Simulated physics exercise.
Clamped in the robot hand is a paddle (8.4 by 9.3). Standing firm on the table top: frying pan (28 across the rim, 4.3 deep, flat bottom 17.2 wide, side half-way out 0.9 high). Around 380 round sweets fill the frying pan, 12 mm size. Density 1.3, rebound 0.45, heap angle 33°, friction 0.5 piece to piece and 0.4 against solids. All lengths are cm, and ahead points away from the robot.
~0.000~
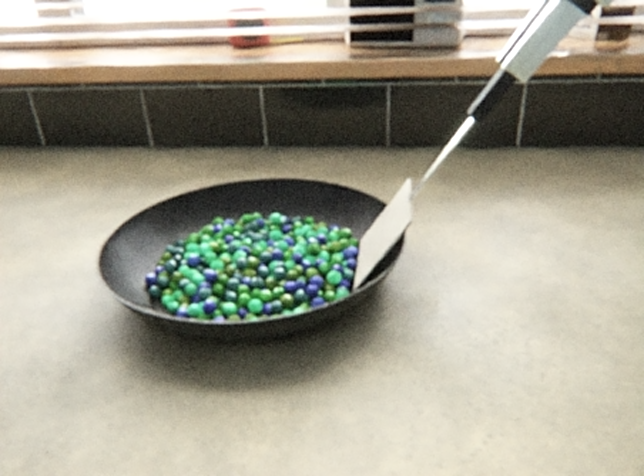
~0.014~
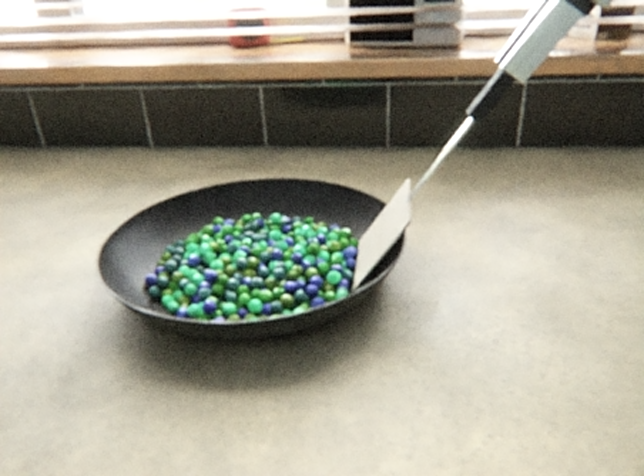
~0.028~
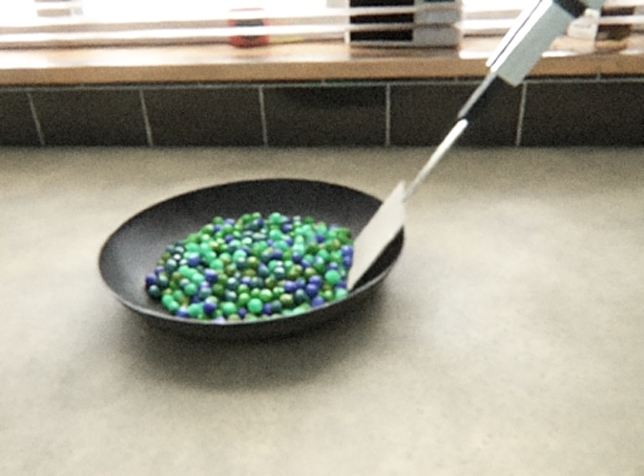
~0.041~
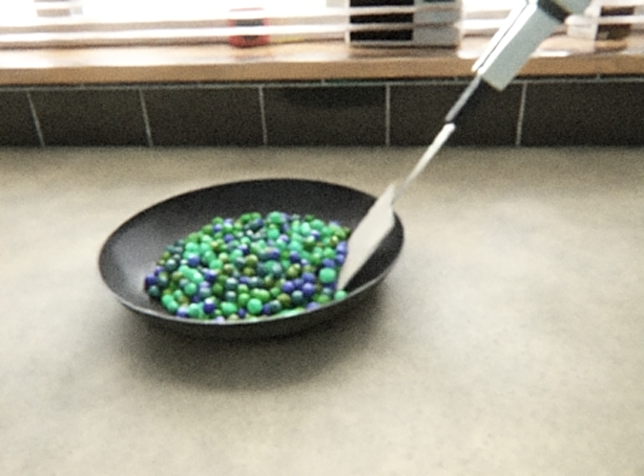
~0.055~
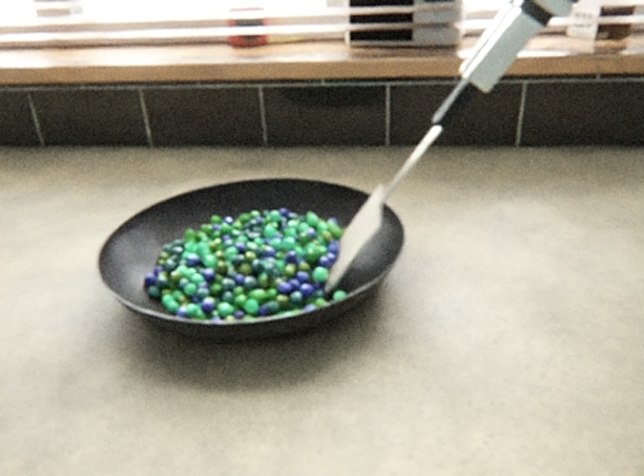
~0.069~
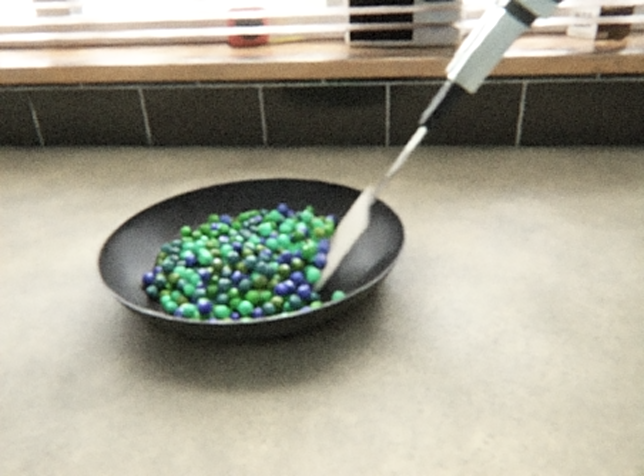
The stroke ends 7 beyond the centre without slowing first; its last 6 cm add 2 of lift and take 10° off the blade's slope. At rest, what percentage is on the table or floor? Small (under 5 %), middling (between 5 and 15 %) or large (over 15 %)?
On the table or floor the share is small, under 5 %.
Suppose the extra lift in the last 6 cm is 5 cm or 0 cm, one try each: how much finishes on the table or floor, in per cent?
About 10 and 0 per cent.
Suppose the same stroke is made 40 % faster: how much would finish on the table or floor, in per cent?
In that case some 10 per cent.
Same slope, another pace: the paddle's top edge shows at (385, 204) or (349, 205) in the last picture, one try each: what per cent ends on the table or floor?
About 0 and 10 per cent.
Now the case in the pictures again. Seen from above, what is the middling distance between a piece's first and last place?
About 5 cm.
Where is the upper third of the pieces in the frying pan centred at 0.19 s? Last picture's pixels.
At about (205, 247).
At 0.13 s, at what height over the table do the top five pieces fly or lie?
Some 4 cm.
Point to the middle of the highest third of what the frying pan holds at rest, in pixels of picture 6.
Around (158, 243).
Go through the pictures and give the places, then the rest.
Paddle top edge at (411, 198), sloping 56°; upper third of the load around (258, 258), from x 150 to 355, top at y 220; 384 in the frying pan, in the first frame.
Paddle top edge at (410, 198), sloping 56°; upper third of the load around (258, 258), from x 150 to 355, top at y 220, in the second frame.
Paddle top edge at (403, 200), sloping 56°; upper third of the load around (259, 256), from x 150 to 350, top at y 220, in the third frame.
Paddle top edge at (392, 203), sloping 56°; upper third of the load around (270, 254), from x 150 to 345, top at y 220, in the fourth frame.
Paddle top edge at (380, 205), sloping 56°; upper third of the load around (266, 254), from x 150 to 345, top at y 215, in the fifth frame.
Paddle top edge at (368, 205), sloping 56°; upper third of the load around (259, 254), from x 150 to 345, top at y 210; 384 in the frying pan, in the sixth frame.
After 0.13 s, sloping 56°, highest piece 5 above the table; 384 in the frying pan.
After 0.19 s, sloping 52°, highest piece 5 above the table; 384 in the frying pan.
After 0.42 s, sloping 46°, highest piece 6 above the table; 375 in the frying pan, 3 on the table or floor, 6 on the blade or in flight.
After 1.47 s, sloping 46°, highest piece 5 above the table; 374 in the frying pan, 10 on the table or floor.
At rest, 374 in the frying pan, 10 on the table or floor. That is 3 % on the table or floor.
